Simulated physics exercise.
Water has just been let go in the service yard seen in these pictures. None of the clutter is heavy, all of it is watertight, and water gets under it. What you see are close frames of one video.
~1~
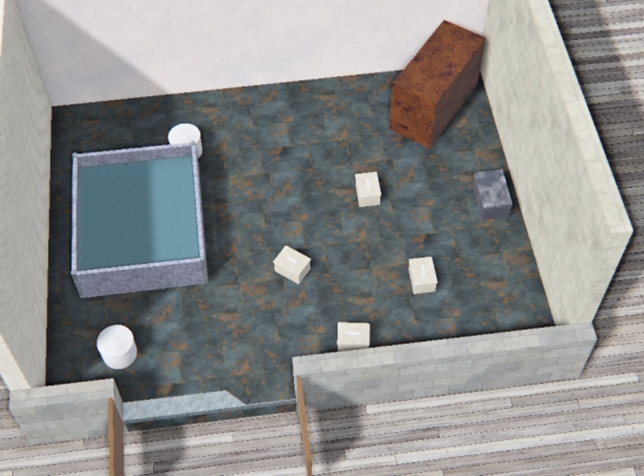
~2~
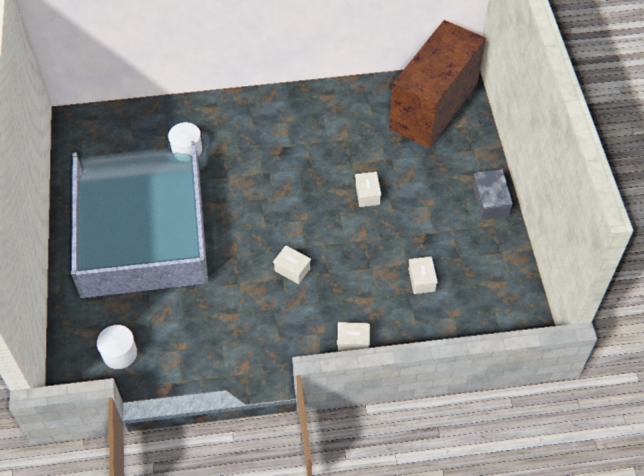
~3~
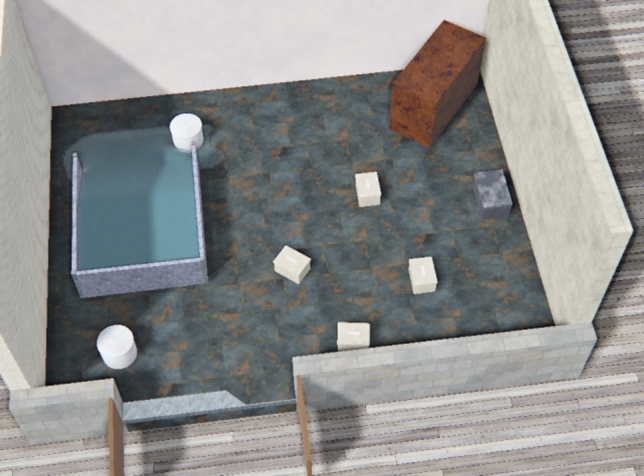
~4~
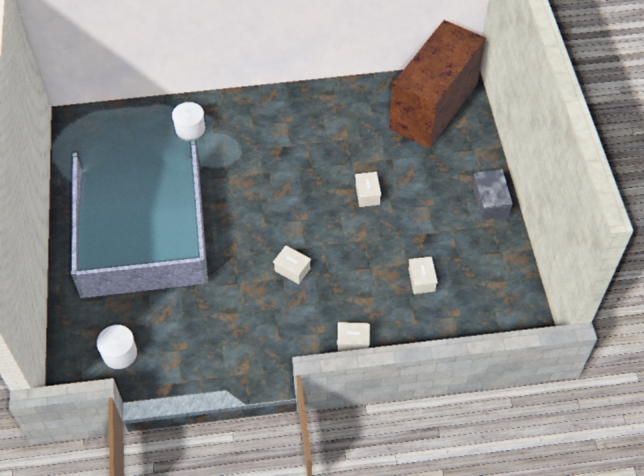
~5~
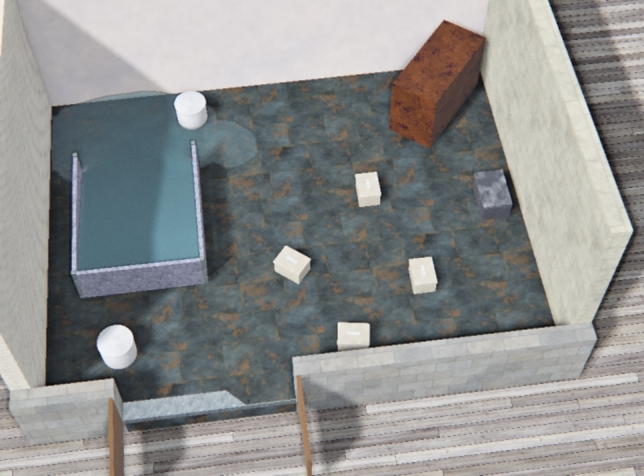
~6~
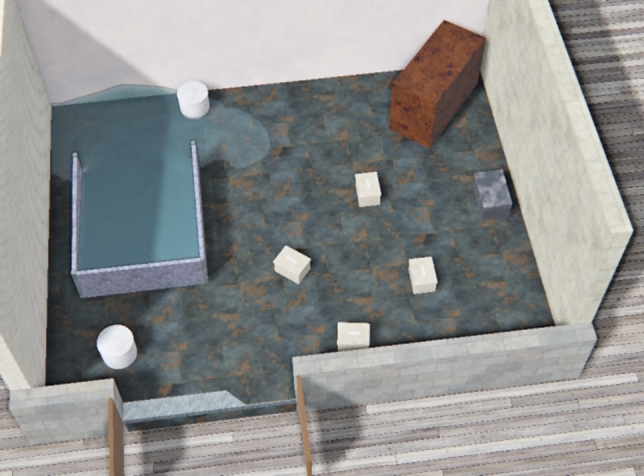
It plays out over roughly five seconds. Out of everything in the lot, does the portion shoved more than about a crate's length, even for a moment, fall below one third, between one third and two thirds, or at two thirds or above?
I expect the share pushed well aside to be below one third.
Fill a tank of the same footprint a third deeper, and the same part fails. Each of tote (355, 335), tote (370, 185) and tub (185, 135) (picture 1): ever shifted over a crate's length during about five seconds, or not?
Going through them in turn, I'd say never got there, then got there, then got there.
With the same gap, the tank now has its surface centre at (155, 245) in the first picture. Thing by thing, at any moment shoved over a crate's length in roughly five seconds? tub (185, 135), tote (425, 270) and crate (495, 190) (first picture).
In order: Went well off, remained close by, remained close by.
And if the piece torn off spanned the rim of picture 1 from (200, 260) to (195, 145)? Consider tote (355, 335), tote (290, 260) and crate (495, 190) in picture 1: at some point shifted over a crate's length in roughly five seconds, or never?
First over the mark, then over the mark, then over the mark.
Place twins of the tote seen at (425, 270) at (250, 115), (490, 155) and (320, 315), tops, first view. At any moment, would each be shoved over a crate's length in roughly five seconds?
One after the other: Yes, short of that, never so far.
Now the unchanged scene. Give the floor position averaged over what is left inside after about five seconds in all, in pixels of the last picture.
I'd put it roughly at (369, 273).
A moment on, 1 of 7 are well off their spots; 0 afloat.
Next, 1 of 7 are well off their spots; 0 afloat.
Later, 1 of 7 are well off their spots; 0 afloat.
In the end, 2 of 7 are well off their spots, and 2 have been at some point; 1 afloat.
